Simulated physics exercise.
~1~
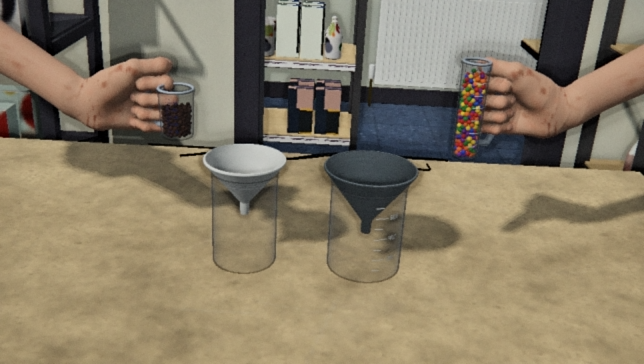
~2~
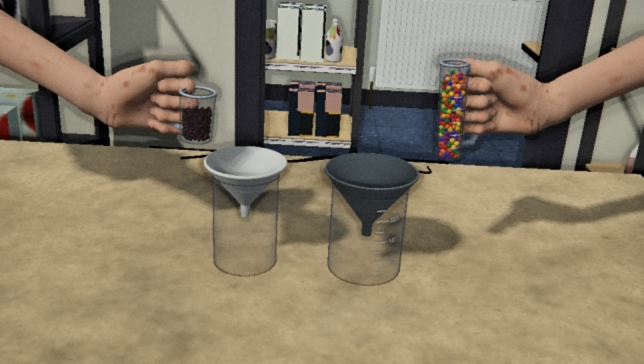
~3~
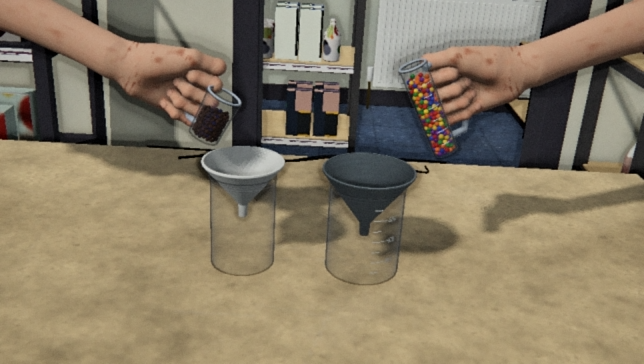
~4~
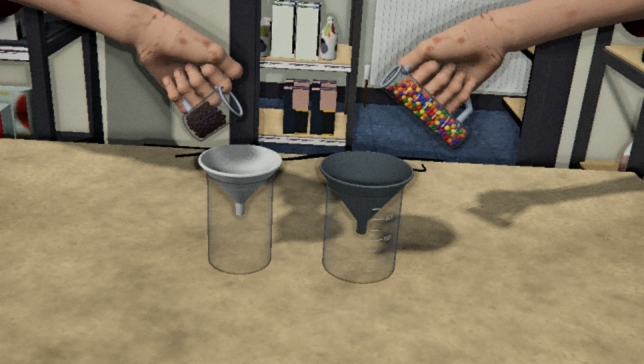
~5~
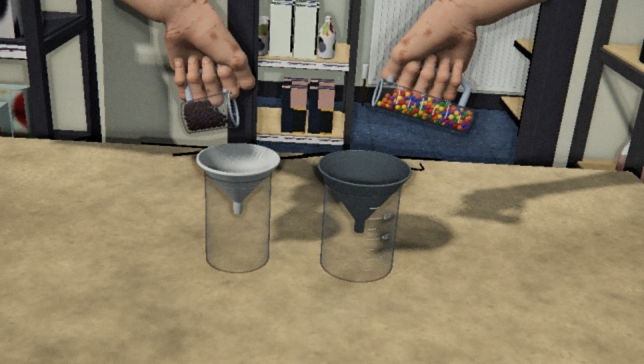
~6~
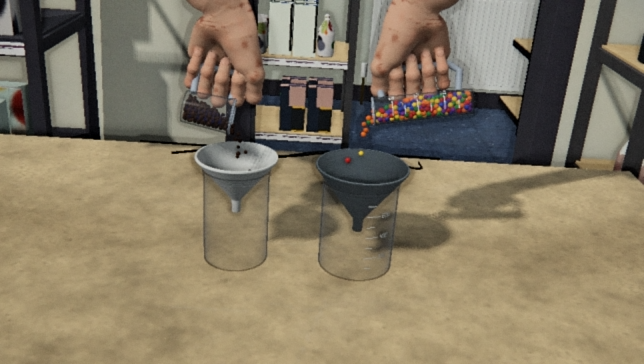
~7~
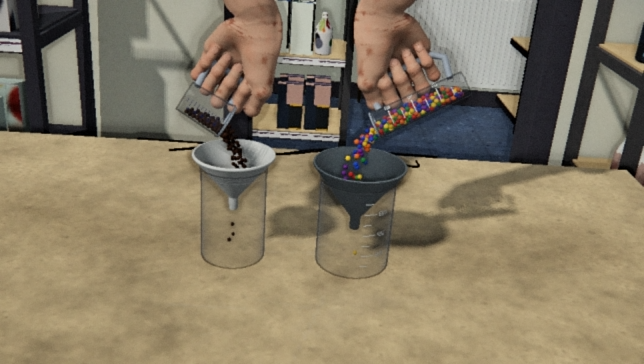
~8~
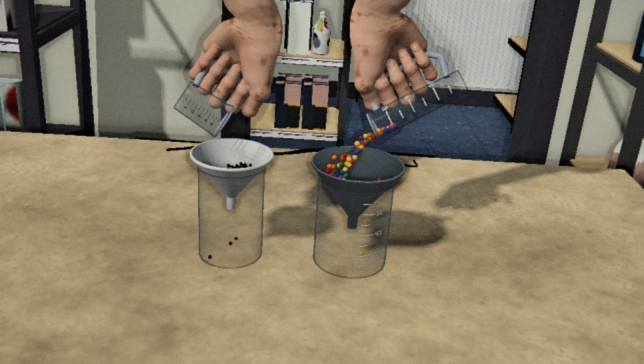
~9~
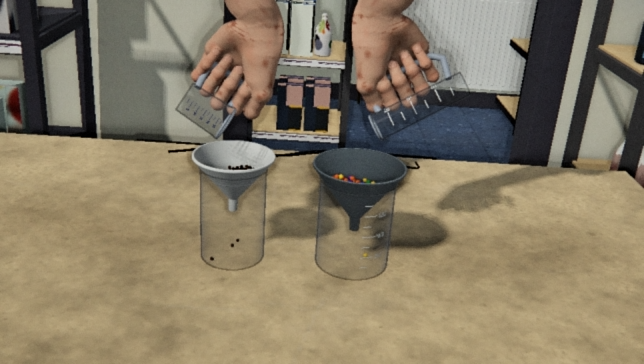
Two hands tip dark bits and colourful balls into two funnels, where most stay stuck.
